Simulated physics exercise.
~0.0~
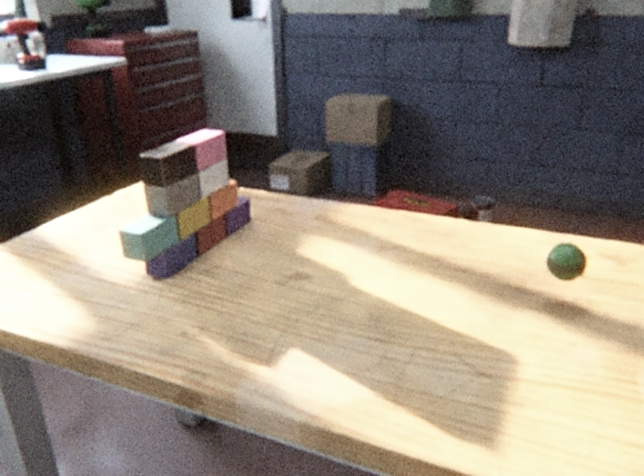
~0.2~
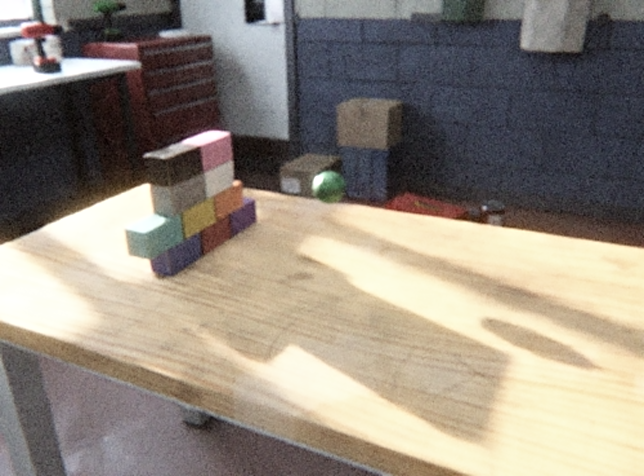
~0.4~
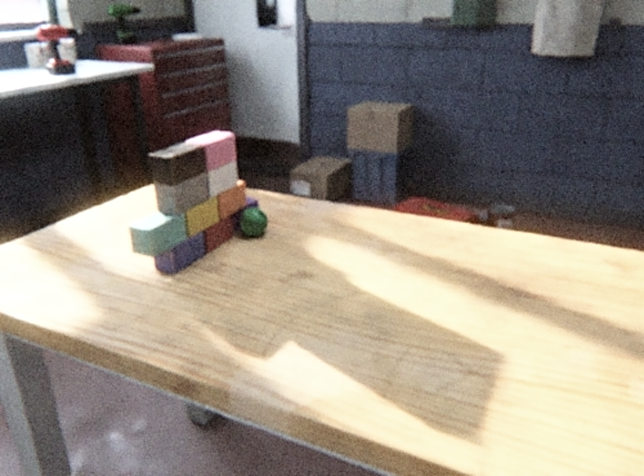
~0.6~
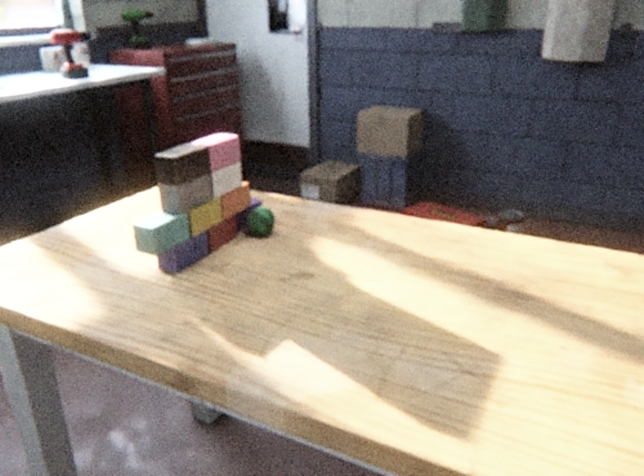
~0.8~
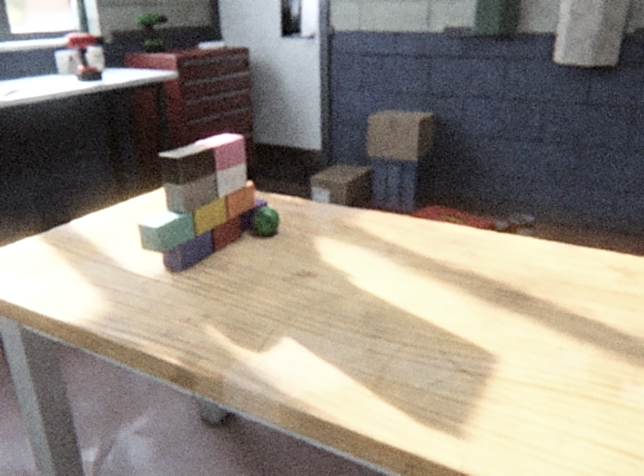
A green ball flies leftward through the air above a pale wooden table, seen from slightly above in a workshop with a red drawer cabinet, cardboard boxes and a dark blue block wall. On the table's left side stands a small stepped pile of blocks, with turquoise, blue, red and purple low down, yellow and orange among them, and grey, white, black and pink above. The ball drops toward the pile and reaches its right end beside the purple block. It then sits there, barely shifting, while the view drifts slightly sideways. The pile keeps its shape, and the pink block stays upright on top.
